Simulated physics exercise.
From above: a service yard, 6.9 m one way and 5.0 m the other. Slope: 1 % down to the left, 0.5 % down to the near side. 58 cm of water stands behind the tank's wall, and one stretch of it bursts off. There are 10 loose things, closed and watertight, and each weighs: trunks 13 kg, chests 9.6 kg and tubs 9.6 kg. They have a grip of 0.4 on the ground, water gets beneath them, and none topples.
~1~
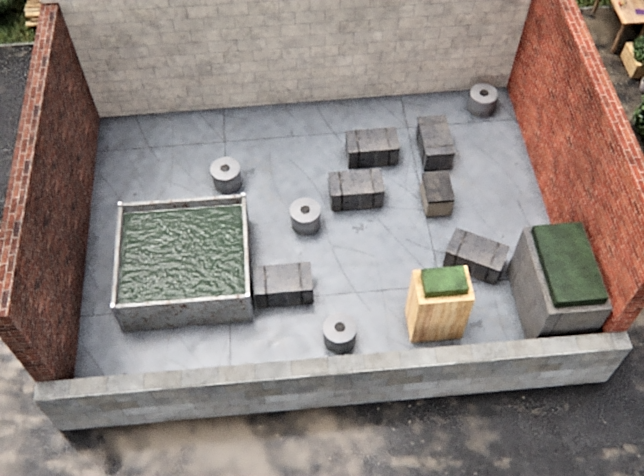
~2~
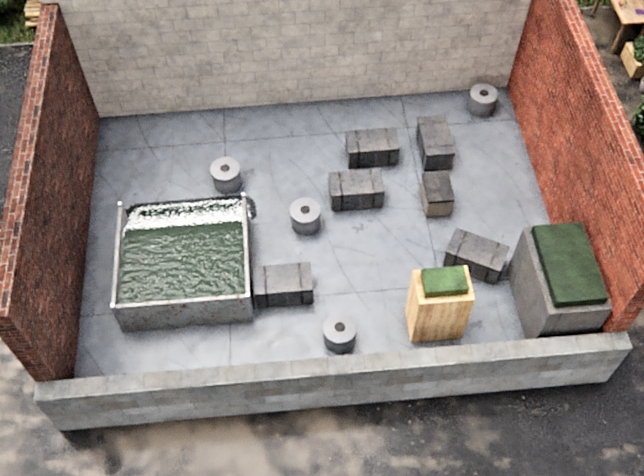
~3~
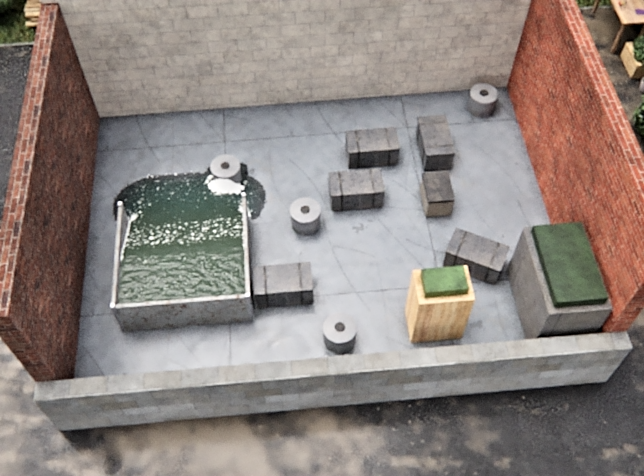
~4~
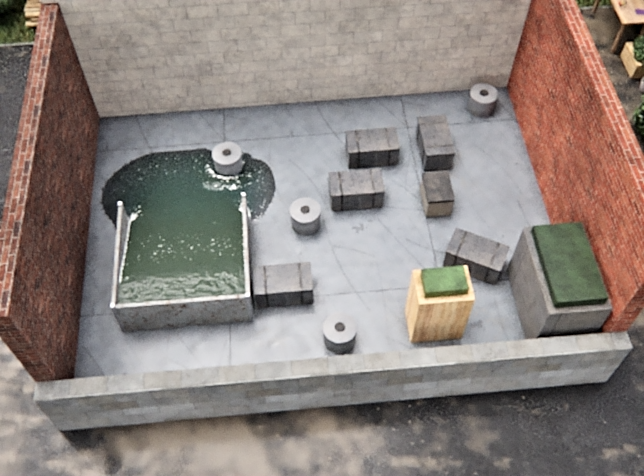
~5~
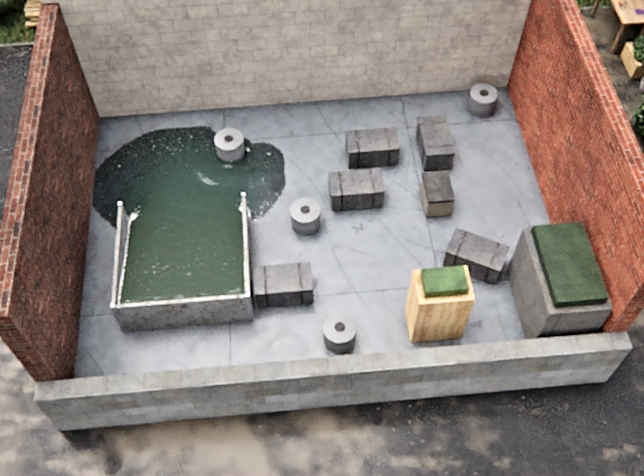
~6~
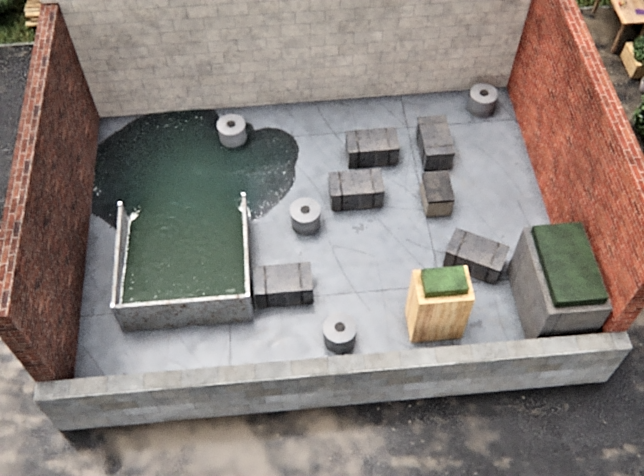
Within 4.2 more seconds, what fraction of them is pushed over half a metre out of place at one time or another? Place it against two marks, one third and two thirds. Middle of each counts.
Between the two marks.
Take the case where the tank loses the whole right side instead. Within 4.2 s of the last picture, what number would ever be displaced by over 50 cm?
Result: 8 of them.
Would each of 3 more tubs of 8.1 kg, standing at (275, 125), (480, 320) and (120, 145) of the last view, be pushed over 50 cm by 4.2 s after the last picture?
Order as given: Goes farther, stays inside it, goes farther.
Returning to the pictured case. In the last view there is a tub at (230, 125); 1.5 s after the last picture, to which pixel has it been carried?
Roughly at (298, 100).
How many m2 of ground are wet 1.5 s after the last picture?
About 13 m2.
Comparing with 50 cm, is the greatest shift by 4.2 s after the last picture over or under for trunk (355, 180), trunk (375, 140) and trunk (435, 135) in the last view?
Beyond the mark, beyond the mark, beyond the mark.
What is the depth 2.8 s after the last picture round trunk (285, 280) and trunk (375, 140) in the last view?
Depths: Near 0 cm, then near 4 cm.
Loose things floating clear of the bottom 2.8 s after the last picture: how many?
Answer: 0.
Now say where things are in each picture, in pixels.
In the first picture, a tub at (225, 168) rests on the ground; a trunk at (373, 139) rests on the ground; water covers 2.7 m2; 0 of 10 have shifted.
In the second picture, a tub at (225, 168), on the bottom; a trunk at (373, 139) rests on the ground; 3.6 m2 under water; 0 of 10 have shifted.
In the third picture, a tub at (225, 166), on the bottom, 5 cm from its start; a trunk at (373, 139) rests on the ground; 4.6 m2 under water; 0 of 10 have shifted.
In the fourth picture, a tub at (227, 153) rests on the ground, 30 cm from its start; a trunk at (373, 139) rests on the ground; water covers 5.8 m2; 1 of 10 have shifted.
In the fifth picture, a tub at (229, 139) rests on the ground, 59 cm from its start; a trunk at (373, 139), on the bottom; 7.2 m2 under water; 1 of 10 have shifted.
In the sixth picture, a tub at (231, 124), on the bottom, 90 cm from its start; a trunk at (373, 139) rests on the ground; water covers 8.7 m2; 1 of 10 have shifted.
Then, 0.4 s after the last picture 1 of 10 are over 50 cm from their spots; 0 afloat.
Then, 1.5 s after the last picture 1 of 10 are over 50 cm from their spots; 1 afloat.
Then, 2.8 s after the last picture 1 of 10 are over 50 cm from their spots; 0 afloat.
Then, 4.2 s after the last picture 4 of 10 are over 50 cm from their spots, and 4 have been at some point; 3 afloat.
